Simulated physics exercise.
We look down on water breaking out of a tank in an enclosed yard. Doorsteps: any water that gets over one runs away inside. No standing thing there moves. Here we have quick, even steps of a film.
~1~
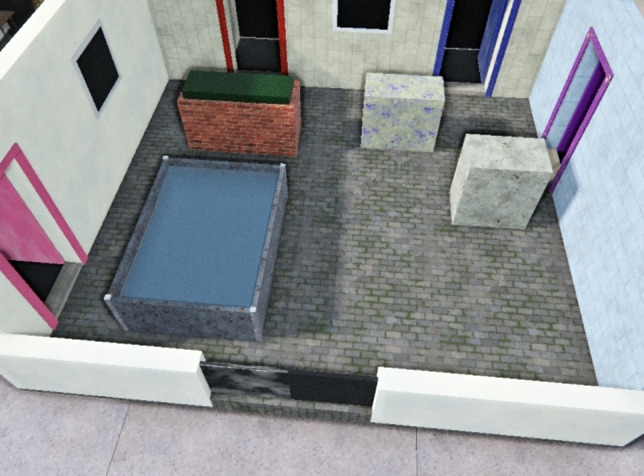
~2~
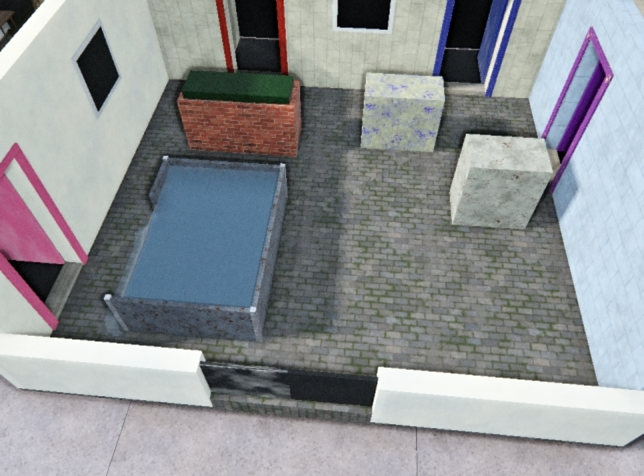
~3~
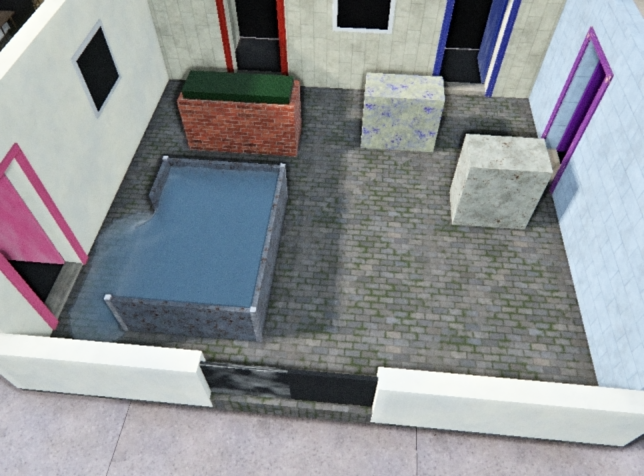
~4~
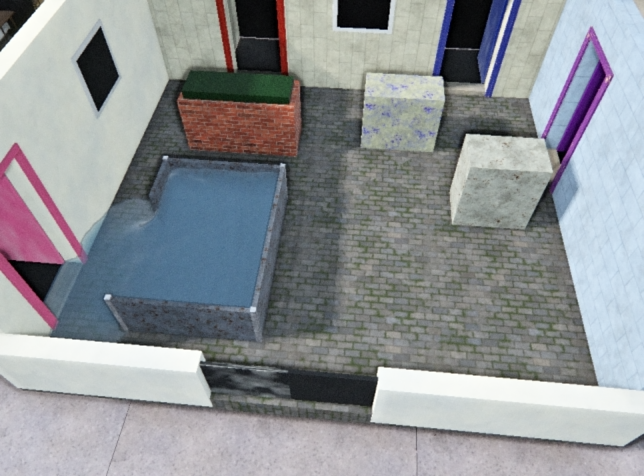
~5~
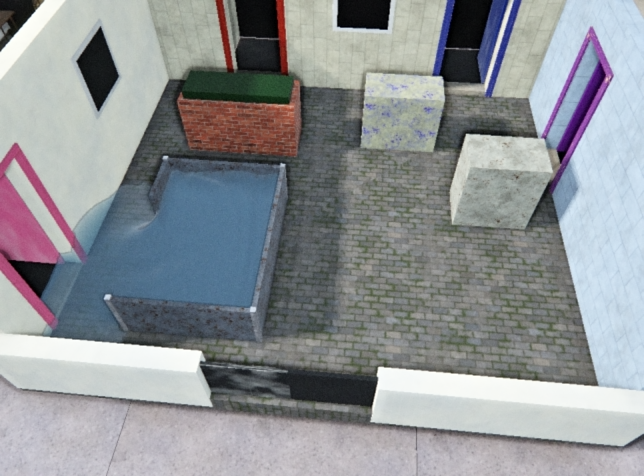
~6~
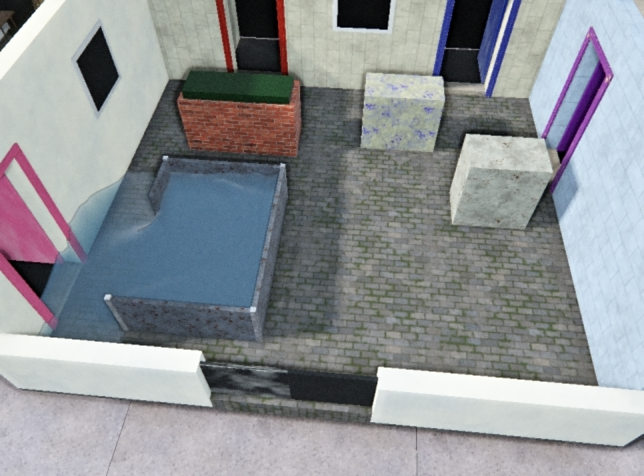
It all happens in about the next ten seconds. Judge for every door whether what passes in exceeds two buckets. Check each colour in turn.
Purple door: Within two buckets; blue door: Within two buckets; pink door: Exceeds two buckets; red door: Within two buckets.
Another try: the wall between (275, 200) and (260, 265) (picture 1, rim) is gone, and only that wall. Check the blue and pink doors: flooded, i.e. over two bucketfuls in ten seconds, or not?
As far as I can tell, blue door doesn't reach the threshold while pink door doesn't reach the threshold.
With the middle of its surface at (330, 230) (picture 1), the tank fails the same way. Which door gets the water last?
It's the one in purple, in my view.
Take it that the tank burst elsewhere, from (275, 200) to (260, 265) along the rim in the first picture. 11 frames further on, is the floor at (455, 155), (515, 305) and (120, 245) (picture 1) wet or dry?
Point by point: Swamped, swamped and untouched.
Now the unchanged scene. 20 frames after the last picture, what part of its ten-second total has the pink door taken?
The figure is near 80 per cent.
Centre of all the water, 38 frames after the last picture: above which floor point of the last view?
Centre: Close to (256, 230).
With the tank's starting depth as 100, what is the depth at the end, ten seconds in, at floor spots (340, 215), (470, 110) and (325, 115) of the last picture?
Taking the places in turn, I get roughly 4, 6 and 4 percent.
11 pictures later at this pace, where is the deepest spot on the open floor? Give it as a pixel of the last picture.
At about (39, 363).
A moment on, water covers 15 % of the floor; the purple door not reached, the blue door not reached, the pink door far over two buckets in, the red door not reached.
Next, water covers 25 % of the floor; the purple door not reached, the blue door not reached, the pink door far over two buckets in, the red door not reached.
Then, water covers 45 % of the floor; the purple door not reached, the blue door not reached, the pink door far over two buckets in, the red door wet at the sill, nothing in.
Later, water covers 70 % of the floor; the purple door wet at the sill, nothing in, the blue door not reached, the pink door far over two buckets in, the red door wet at the sill, nothing in.
In the end, water covers 95 % of the floor; the purple door wet at the sill, nothing in, the blue door wet at the sill, nothing in, the pink door far over two buckets in, the red door wet at the sill, nothing in.
